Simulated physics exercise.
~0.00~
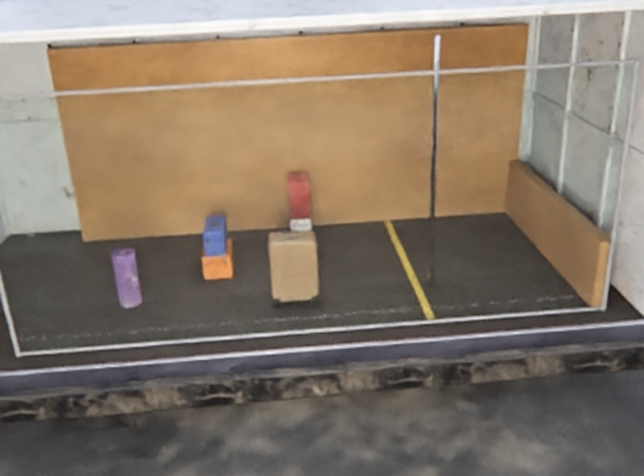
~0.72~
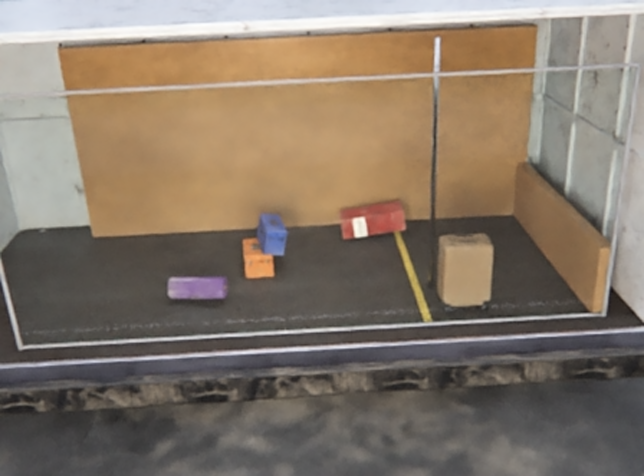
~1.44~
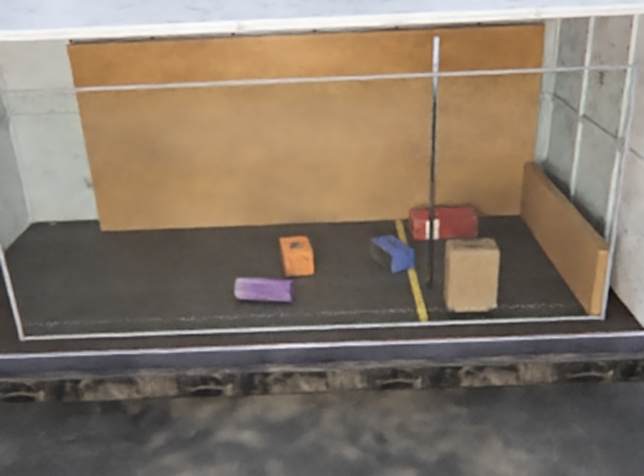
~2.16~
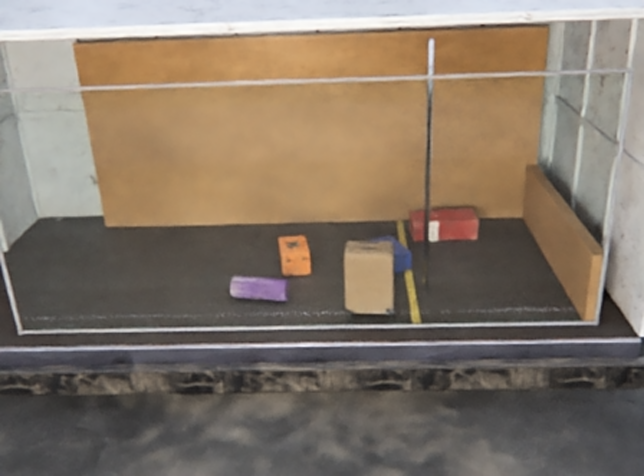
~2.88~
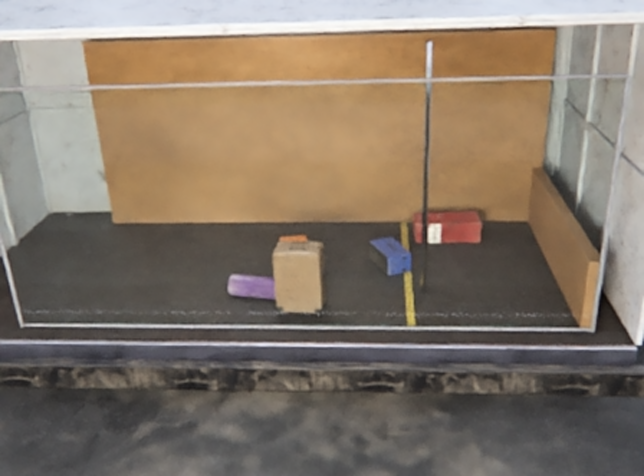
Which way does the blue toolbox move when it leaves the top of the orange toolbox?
It moves to the right, coming down on its side just short of the yellow line.
